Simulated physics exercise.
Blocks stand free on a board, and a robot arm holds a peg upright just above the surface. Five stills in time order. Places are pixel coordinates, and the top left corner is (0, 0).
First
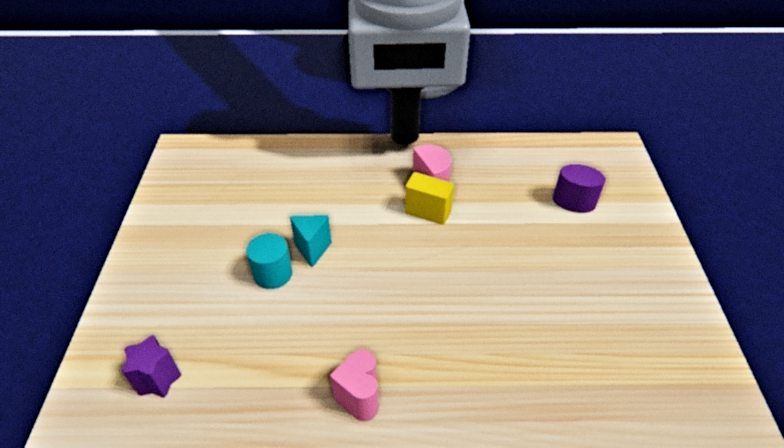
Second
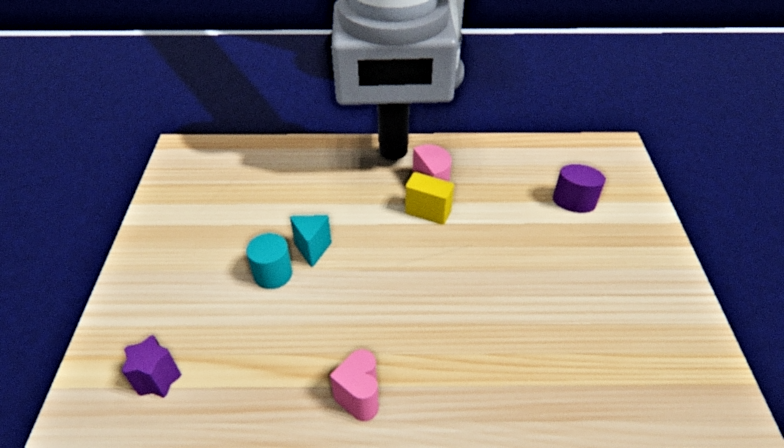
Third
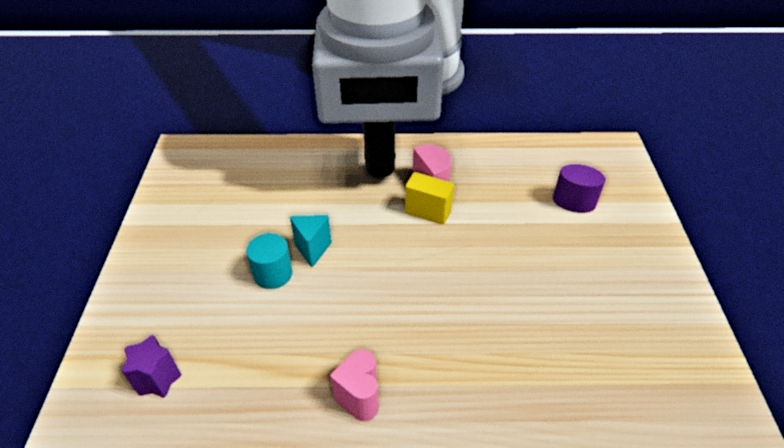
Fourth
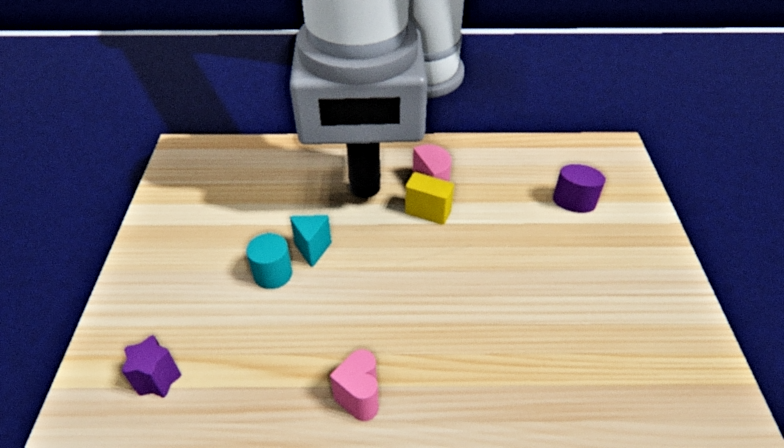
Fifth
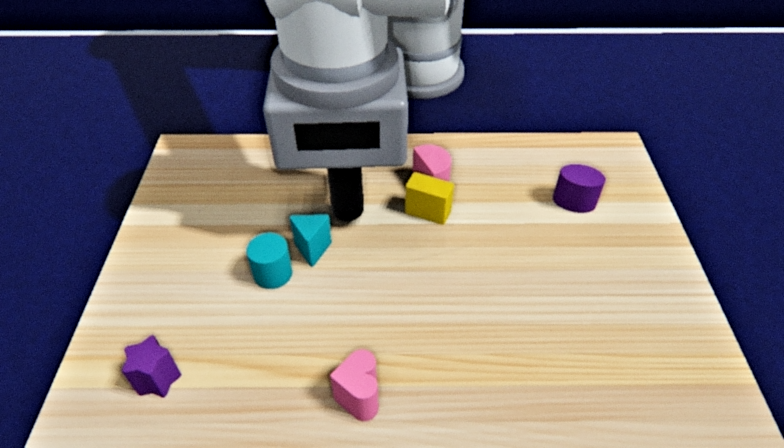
On a wooden board, a robot arm moves its black peg down and left between still blocks.
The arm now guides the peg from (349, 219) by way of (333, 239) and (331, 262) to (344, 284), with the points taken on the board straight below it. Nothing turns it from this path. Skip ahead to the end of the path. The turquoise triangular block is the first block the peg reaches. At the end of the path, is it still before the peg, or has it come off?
The peg has lost it.
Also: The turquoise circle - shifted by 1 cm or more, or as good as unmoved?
That block gets shifted.
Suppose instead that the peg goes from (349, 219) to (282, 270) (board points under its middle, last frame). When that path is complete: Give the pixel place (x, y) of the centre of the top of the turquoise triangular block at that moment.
Located at (288, 266).
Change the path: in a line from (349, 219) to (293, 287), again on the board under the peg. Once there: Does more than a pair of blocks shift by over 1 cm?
Answer: No.
What follows on the original path. Halfway along, peg at (328, 243); turquoise circle at (259, 250); turquoise triangular block at (298, 238), turned 45° clockwise.
At the end, peg at (343, 276); turquoise circle at (255, 252); turquoise triangular block at (299, 249), turned 75° clockwise; yellow oblong block unmoved.
